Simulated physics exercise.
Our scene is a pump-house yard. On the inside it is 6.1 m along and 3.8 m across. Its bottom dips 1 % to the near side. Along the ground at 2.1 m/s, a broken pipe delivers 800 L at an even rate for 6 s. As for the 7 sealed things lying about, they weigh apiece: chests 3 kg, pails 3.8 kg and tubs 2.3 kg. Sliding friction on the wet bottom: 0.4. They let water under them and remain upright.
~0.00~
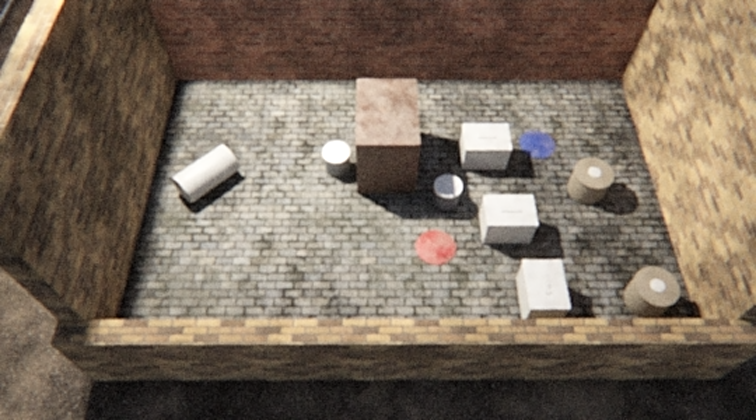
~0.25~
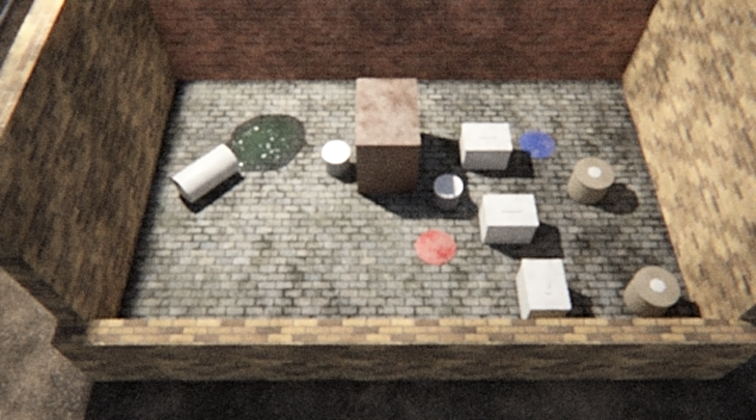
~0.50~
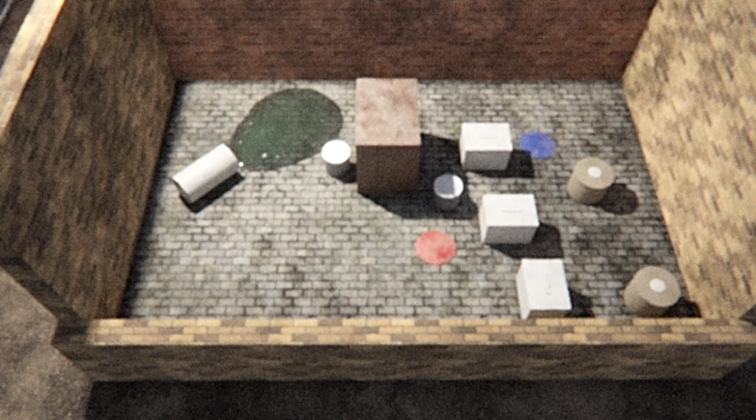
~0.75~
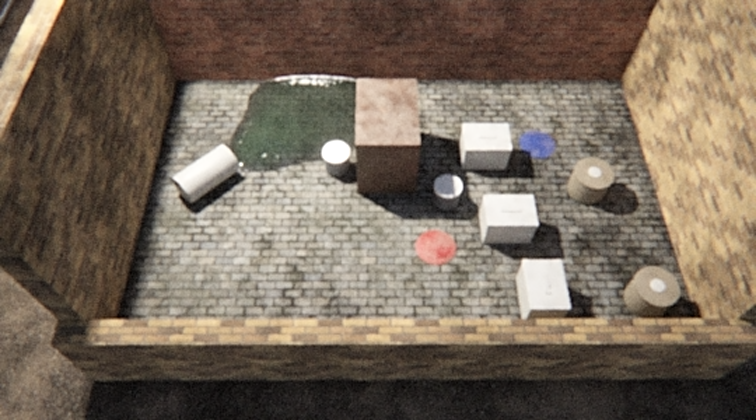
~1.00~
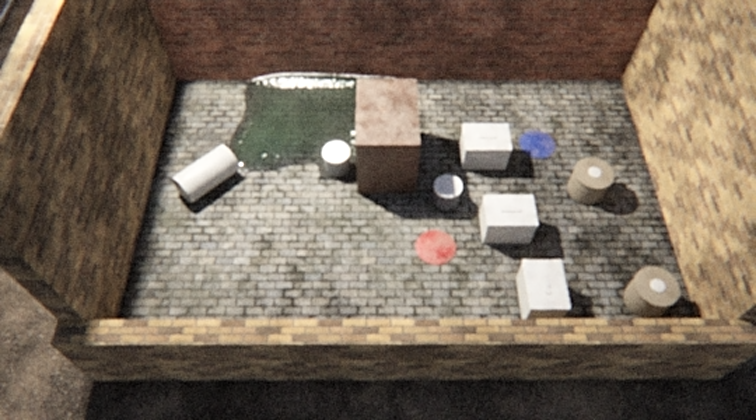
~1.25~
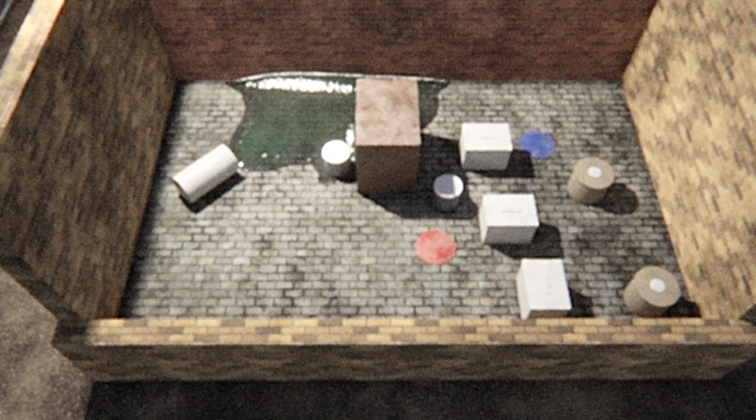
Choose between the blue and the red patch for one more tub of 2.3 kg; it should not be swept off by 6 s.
Go for the red one.
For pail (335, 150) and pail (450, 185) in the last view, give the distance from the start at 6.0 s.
Shifts: 10 cm / 0 cm.
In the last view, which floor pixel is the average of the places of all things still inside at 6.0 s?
Somewhere near (502, 249).
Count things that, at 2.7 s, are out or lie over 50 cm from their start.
By my tally, 0.
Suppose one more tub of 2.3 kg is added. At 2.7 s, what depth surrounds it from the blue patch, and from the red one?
I'd say close to 2 cm, and close to 0 cm for the other.
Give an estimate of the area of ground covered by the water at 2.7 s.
Roughly 8.0 m2.
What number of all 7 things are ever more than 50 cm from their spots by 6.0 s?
Tally: 2.
After 1.8 s on blue it would be 0 cm off in 0 cm of water; on red it would be 0 cm off in 0 cm of water.
After 2.7 s on blue it would be 10 cm off in 2 cm of water; on red it would be 0 cm off in 0 cm of water.
After 4.2 s on blue it would be 70 cm off in 3 cm of water; on red it would be 0 cm off in 0 cm of water.
After 6.0 s on blue it would be 186 cm off in 6 cm of water; on red it would be 0 cm off in 1 cm of water.
